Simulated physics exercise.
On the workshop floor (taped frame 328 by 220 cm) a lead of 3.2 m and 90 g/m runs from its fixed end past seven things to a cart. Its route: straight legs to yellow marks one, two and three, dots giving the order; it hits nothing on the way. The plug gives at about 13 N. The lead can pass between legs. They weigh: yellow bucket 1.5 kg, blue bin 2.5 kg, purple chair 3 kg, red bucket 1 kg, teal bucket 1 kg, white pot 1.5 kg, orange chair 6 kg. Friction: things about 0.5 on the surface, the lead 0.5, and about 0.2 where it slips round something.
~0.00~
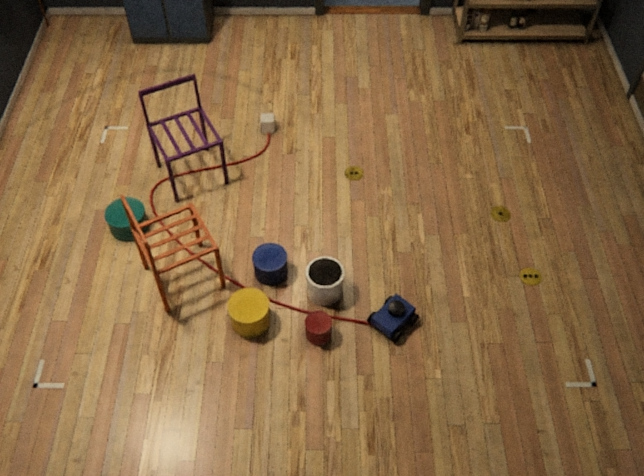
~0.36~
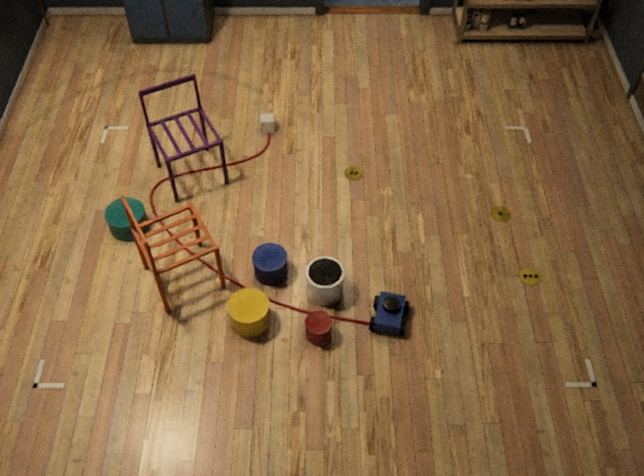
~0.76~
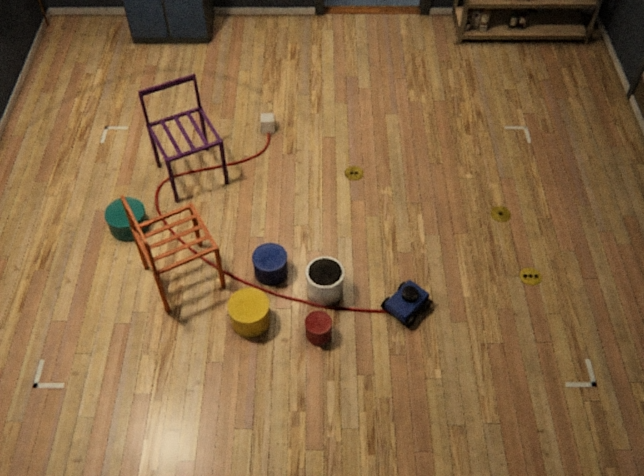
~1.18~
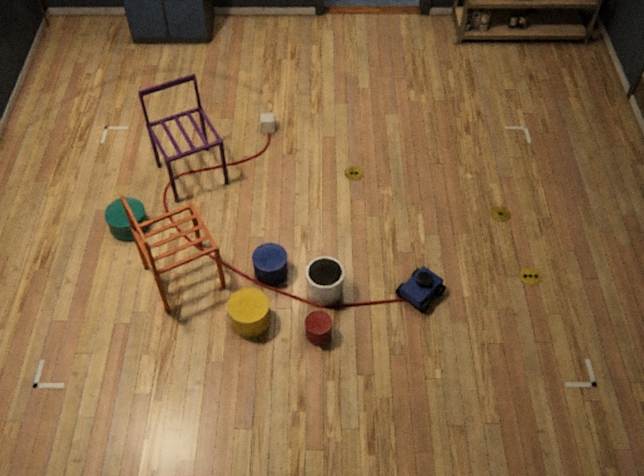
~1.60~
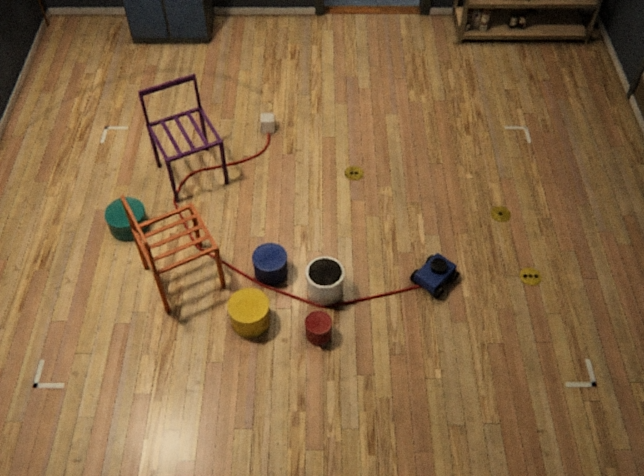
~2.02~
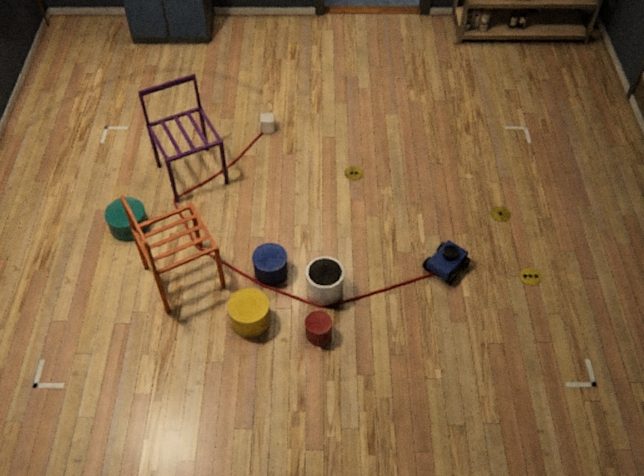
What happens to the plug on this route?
In the end the plug gets yanked out.
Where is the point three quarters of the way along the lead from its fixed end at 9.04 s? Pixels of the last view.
Near (396, 252).
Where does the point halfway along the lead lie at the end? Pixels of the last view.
Near (288, 285).
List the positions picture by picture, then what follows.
The first frame shows white pot (325, 272); purple chair (184, 132); orange chair (174, 237); marks (500, 214) (354, 174) (531, 277); lead runs through (258, 154) (240, 285) (335, 318); cart (387, 327).
In the second frame, lead runs through (258, 154) (335, 318); cart (388, 325).
In the third frame, lead runs through (258, 154) (348, 309); cart (401, 312).
In the fourth frame, lead runs through (258, 154) (364, 304); cart (415, 297).
In the fifth frame, lead runs through (258, 154) (381, 295); cart (429, 283).
The sixth frame shows white pot (325, 272); purple chair (184, 132); orange chair (174, 237); lead runs through (245, 151) (299, 298) (396, 286); cart (442, 270).
After 4.4 s, cart at (478, 207), plug out; white pot 15 cm off its start, purple chair 4 cm off its start.
After 6.7 s, cart at (368, 176), plug out; white pot 15 cm off its start, purple chair 4 cm off its start.
After 9.0 s, cart at (436, 220), plug out; white pot 15 cm off its start at (327, 252), purple chair 4 cm off its start at (189, 133).
After 11.4 s, cart at (530, 275), plug out; white pot 15 cm off its start, purple chair 4 cm off its start.
After 11.8 s, cart at (530, 275), plug out; white pot 15 cm off its start at (327, 252), purple chair 4 cm off its start at (189, 133).
